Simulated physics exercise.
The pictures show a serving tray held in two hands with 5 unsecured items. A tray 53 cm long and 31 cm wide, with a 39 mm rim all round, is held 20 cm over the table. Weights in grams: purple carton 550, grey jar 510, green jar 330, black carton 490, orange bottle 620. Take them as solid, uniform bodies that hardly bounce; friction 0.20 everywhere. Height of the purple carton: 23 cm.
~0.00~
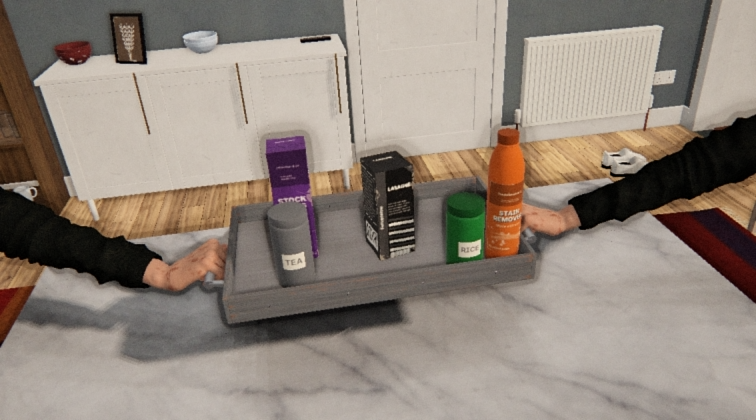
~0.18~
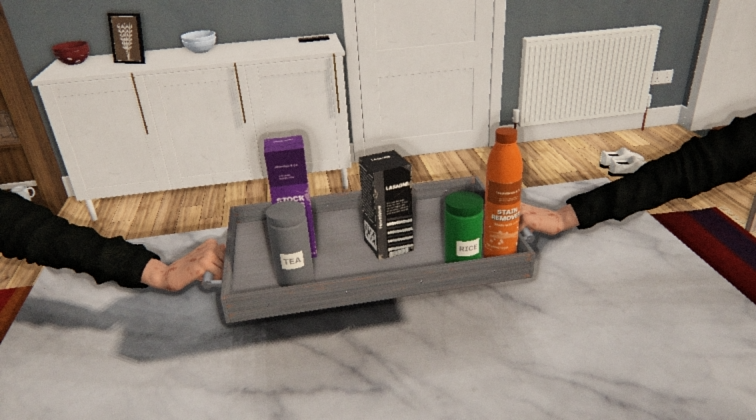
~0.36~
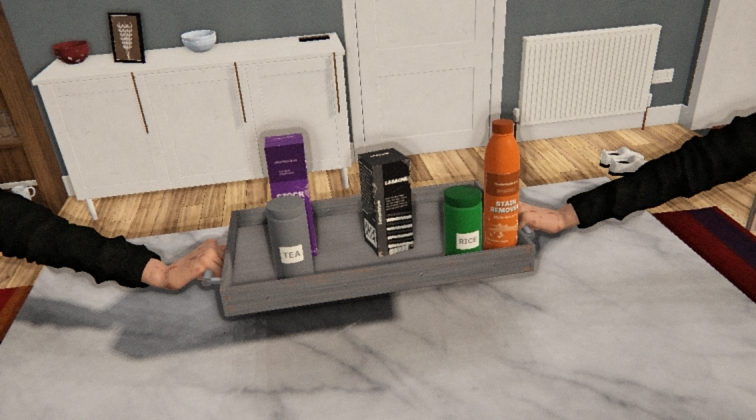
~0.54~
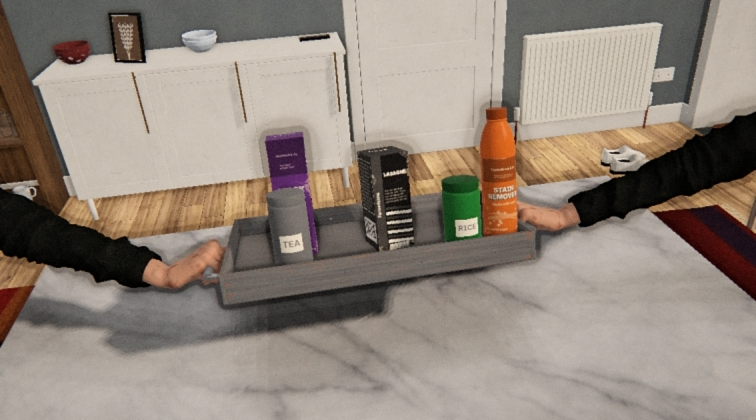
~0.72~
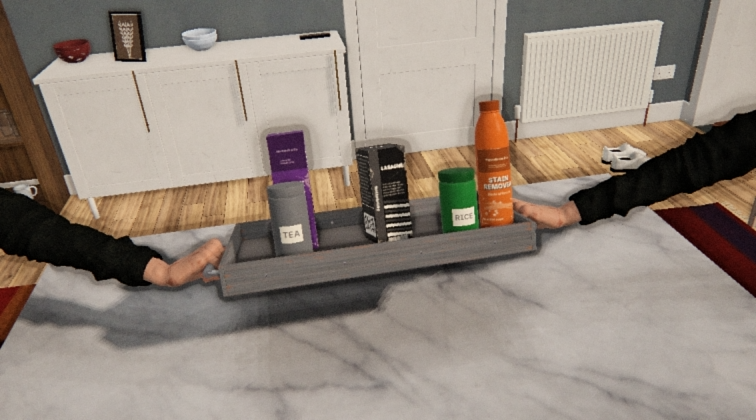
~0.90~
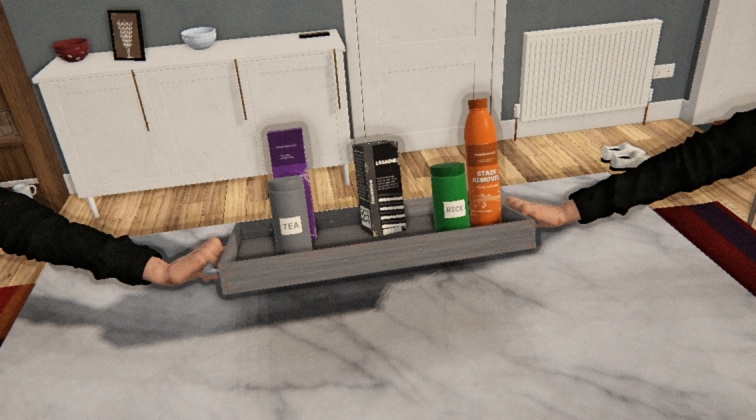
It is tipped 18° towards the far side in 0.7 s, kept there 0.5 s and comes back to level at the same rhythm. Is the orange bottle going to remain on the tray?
The orange bottle slides or falls off.
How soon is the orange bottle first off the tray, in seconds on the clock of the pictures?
Near 1.2 s.
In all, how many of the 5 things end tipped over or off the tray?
5 of them.
After 1.10 s, tray at 18°, far edge down; orange bottle moved 20 cm near (465, 158); grey jar 22° off its base; purple carton 22° off its base.
After 1.50 s, tray at 15°, far edge down; purple carton, black carton and orange bottle now off the tray; green jar 54° off its base; grey jar 46° off its base.
After 1.80 s, tray at 3°, far edge down; green jar 65° off its base; grey jar on its side.
In the end (2.6 s), off the tray, purple carton, black carton and orange bottle; toppled on the tray, grey jar and green jar. In the last view, orange bottle near (433, 198).
